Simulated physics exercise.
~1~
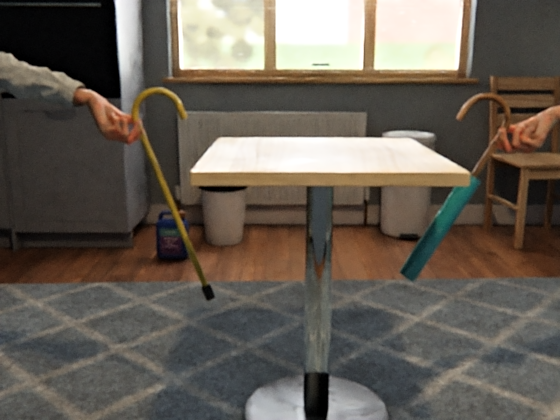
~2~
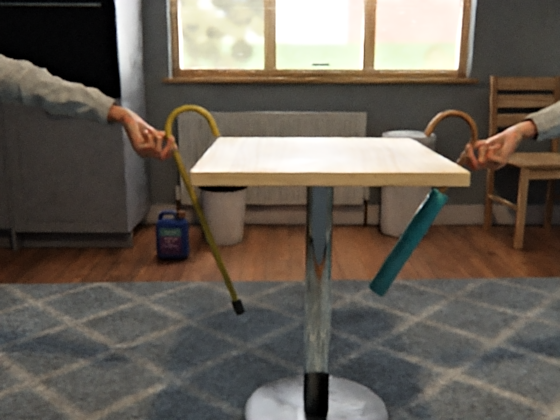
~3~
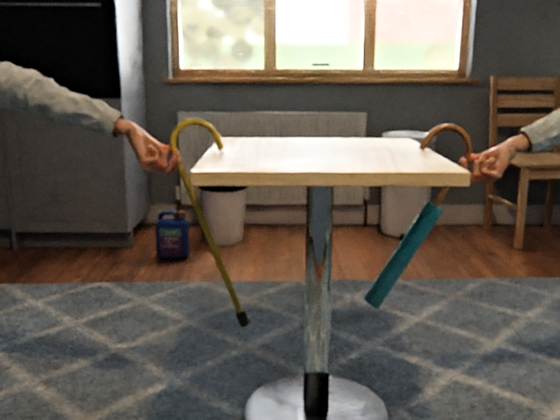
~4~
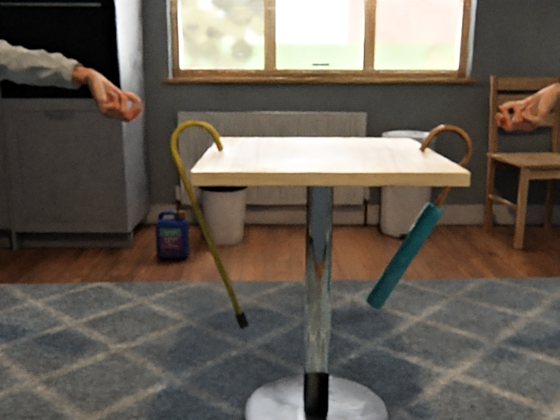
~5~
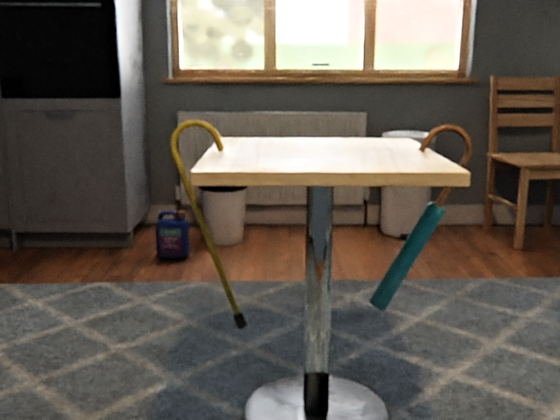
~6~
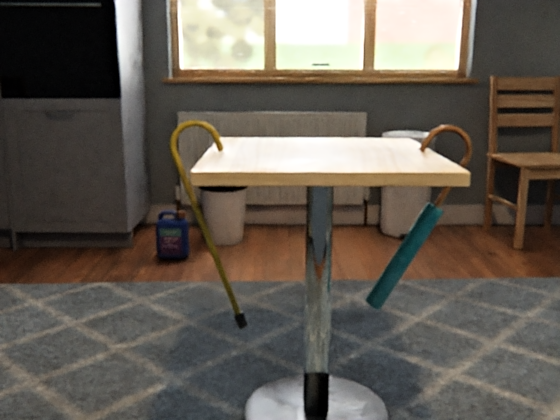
In a room with a patterned rug, two hands hook a yellow cane over the left edge of a table and a turquoise umbrella over the right edge, then let go and withdraw, leaving both hanging still.
